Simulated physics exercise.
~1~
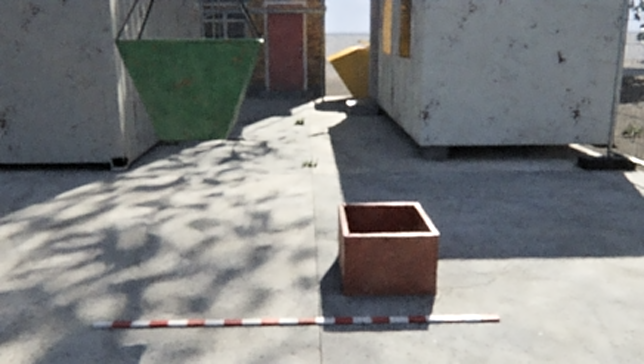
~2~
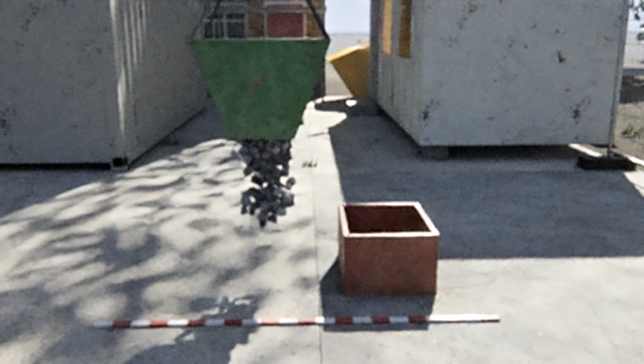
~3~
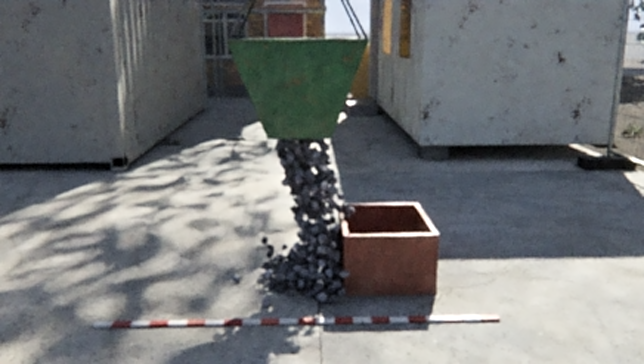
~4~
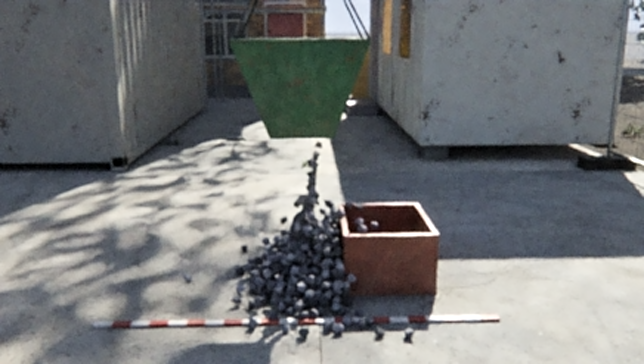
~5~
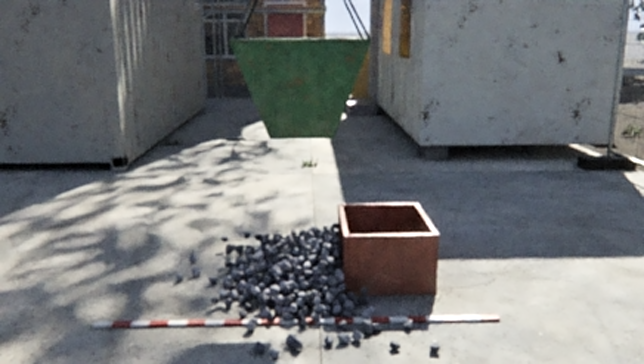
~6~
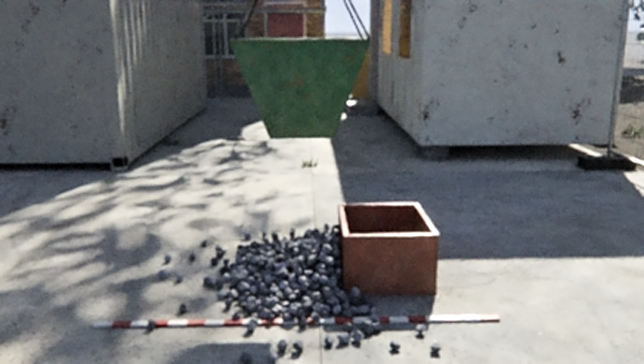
Green crane skip moving right and dropping dark stones too early, nearly all piling on the concrete left of a reddish-brown bin.
